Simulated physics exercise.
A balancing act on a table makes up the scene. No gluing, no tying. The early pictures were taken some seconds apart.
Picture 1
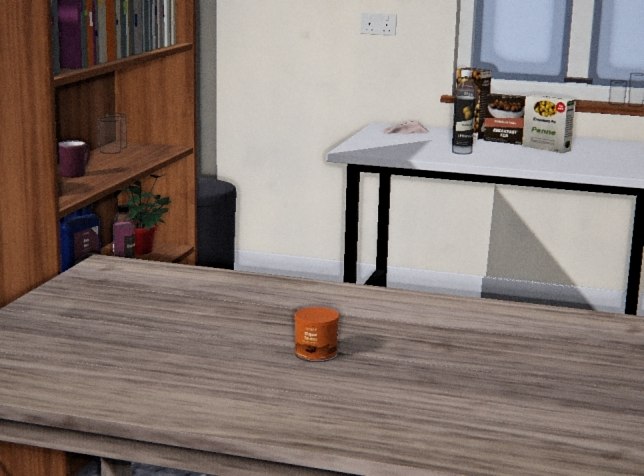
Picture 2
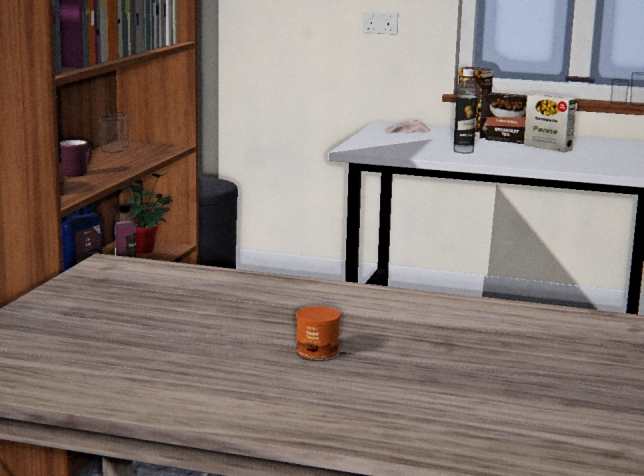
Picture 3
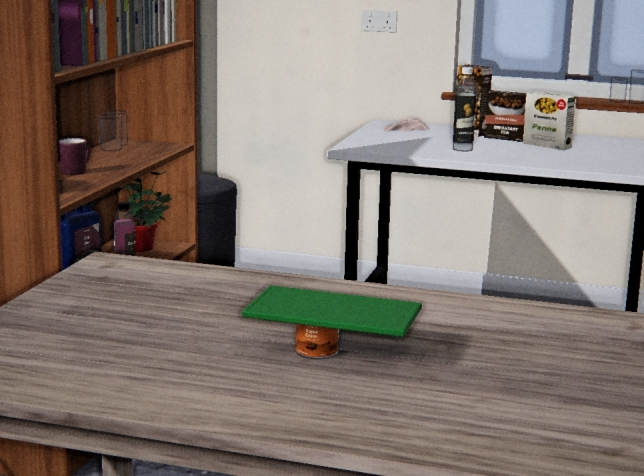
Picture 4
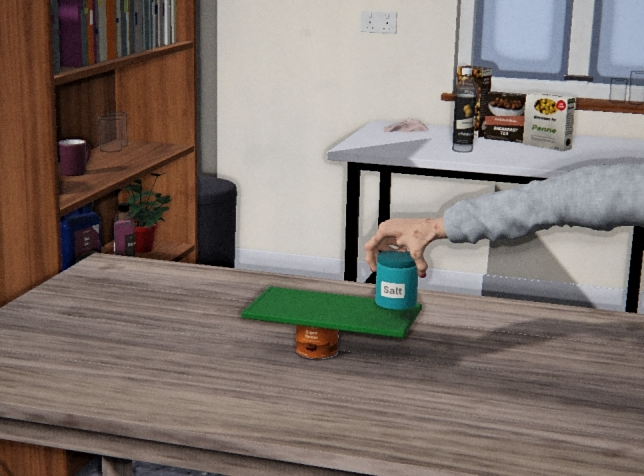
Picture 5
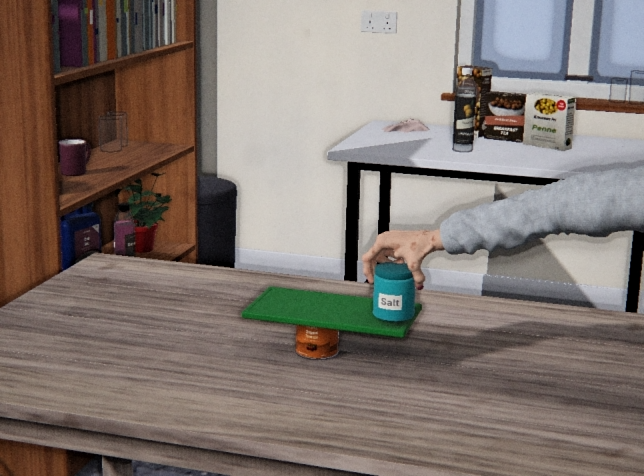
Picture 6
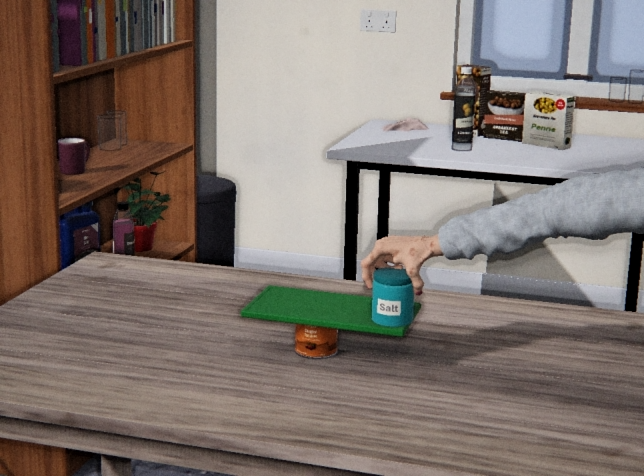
A green board appears on top of a small orange tin on a wooden table, then a hand reaching in from the right lowers a turquoise salt jar onto the board's right end and keeps hold of it.
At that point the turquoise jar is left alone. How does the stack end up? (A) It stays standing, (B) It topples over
It topples over (B).
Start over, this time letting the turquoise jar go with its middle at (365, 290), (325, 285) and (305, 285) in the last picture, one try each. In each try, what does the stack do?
So, first it tips over, next it stays steady, and last it stays steady.
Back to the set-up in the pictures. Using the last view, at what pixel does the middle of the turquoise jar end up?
Look near (435, 341) in the final picture.
Then, 0.30 s past the last view, turquoise jar now fallen; green lid rocked 37° from its first pose.
Then, 0.40 s past the last view, green lid rocked 29° from its first pose.
Then, 1.20 s past the last view, nothing new.
Finally, fallen, turquoise jar; the other 2 still in place. Final places as the last picture's camera would see them, turquoise jar near (435, 341). The stack comes apart.
